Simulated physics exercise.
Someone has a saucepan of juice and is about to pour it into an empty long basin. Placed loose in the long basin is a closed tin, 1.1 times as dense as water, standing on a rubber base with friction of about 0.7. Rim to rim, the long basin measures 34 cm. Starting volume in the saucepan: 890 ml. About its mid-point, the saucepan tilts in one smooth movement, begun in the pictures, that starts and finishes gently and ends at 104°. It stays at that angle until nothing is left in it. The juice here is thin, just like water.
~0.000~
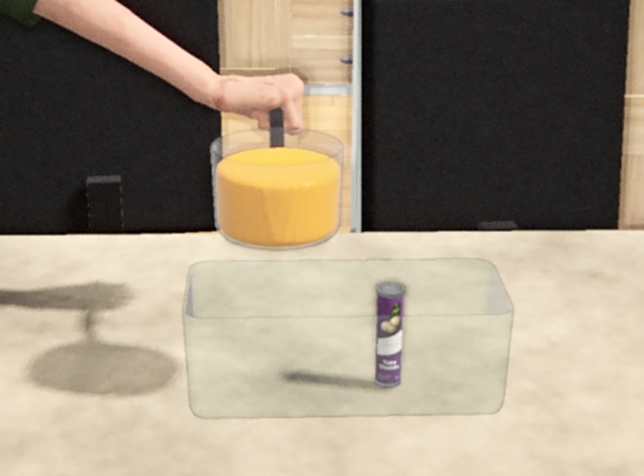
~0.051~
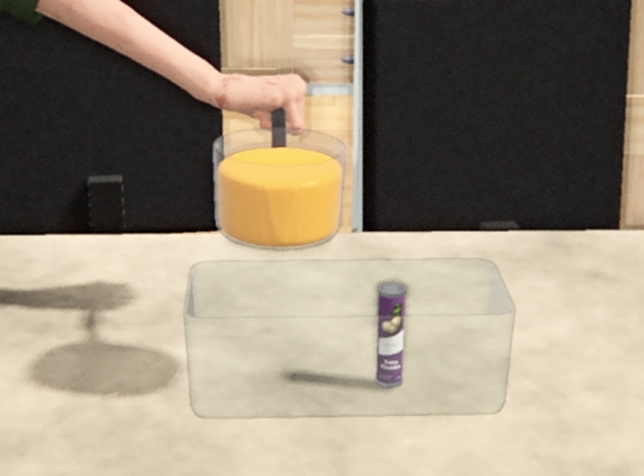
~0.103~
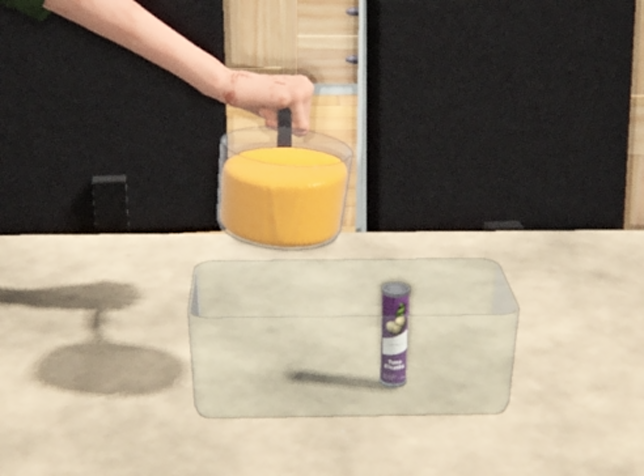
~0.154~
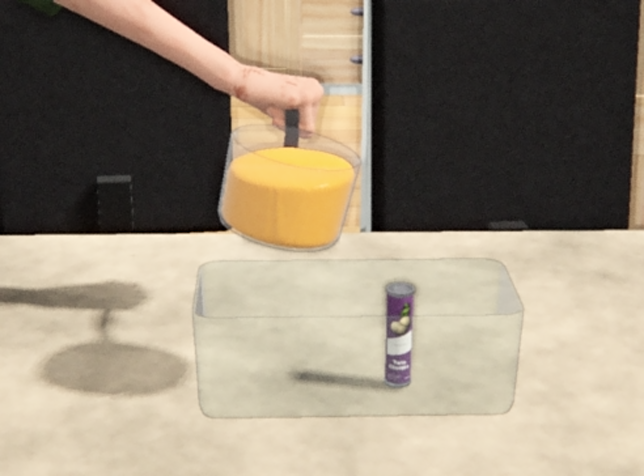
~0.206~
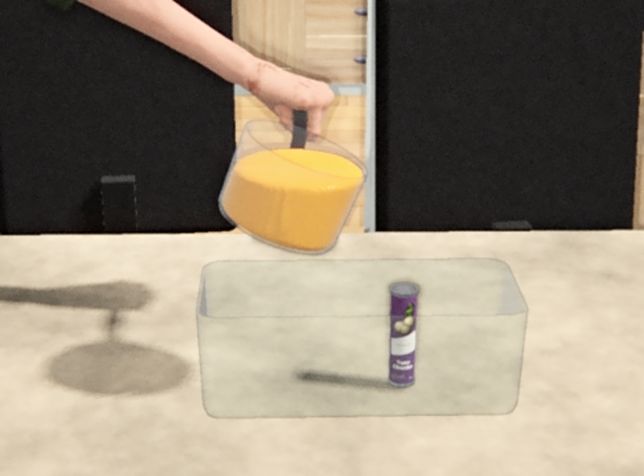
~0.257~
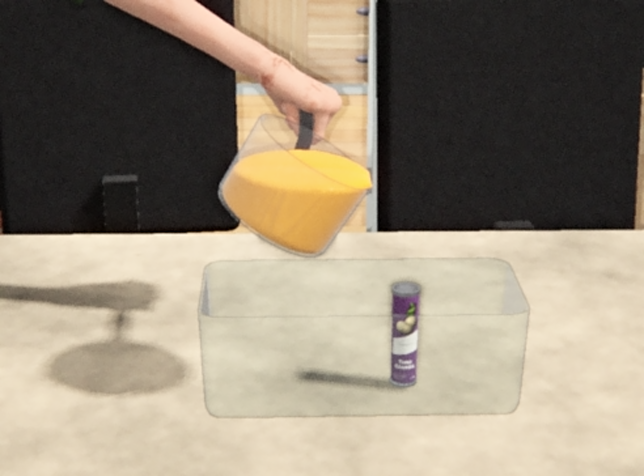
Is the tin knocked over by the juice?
It is upset.
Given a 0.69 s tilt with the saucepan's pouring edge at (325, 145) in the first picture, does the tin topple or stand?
Then it tips over.
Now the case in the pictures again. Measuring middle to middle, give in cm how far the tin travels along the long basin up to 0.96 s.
Close to 5 cm.
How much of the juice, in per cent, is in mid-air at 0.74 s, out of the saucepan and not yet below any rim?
About 7 per cent.
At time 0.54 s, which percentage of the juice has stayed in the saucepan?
Roughly 44 %.
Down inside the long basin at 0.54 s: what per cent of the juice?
At that time the basin holds about 22 per cent of the liquid.
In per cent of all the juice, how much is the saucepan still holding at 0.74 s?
Close to 10 in a hundred.
After 0.54 s the tilt is 92° and 45 per cent is still to pour; the tin stands where it began.
After 0.74 s the tilt is 104° and 11 per cent is still to pour; the tin leans 6°.
After 0.96 s the tilt is 104° and 1 per cent is still to pour; the tin lies on its side.
After 1.19 s the tilt is 104° and 0 per cent is still to pour; the tin lies on its side.
In the end the tin lies on its side.
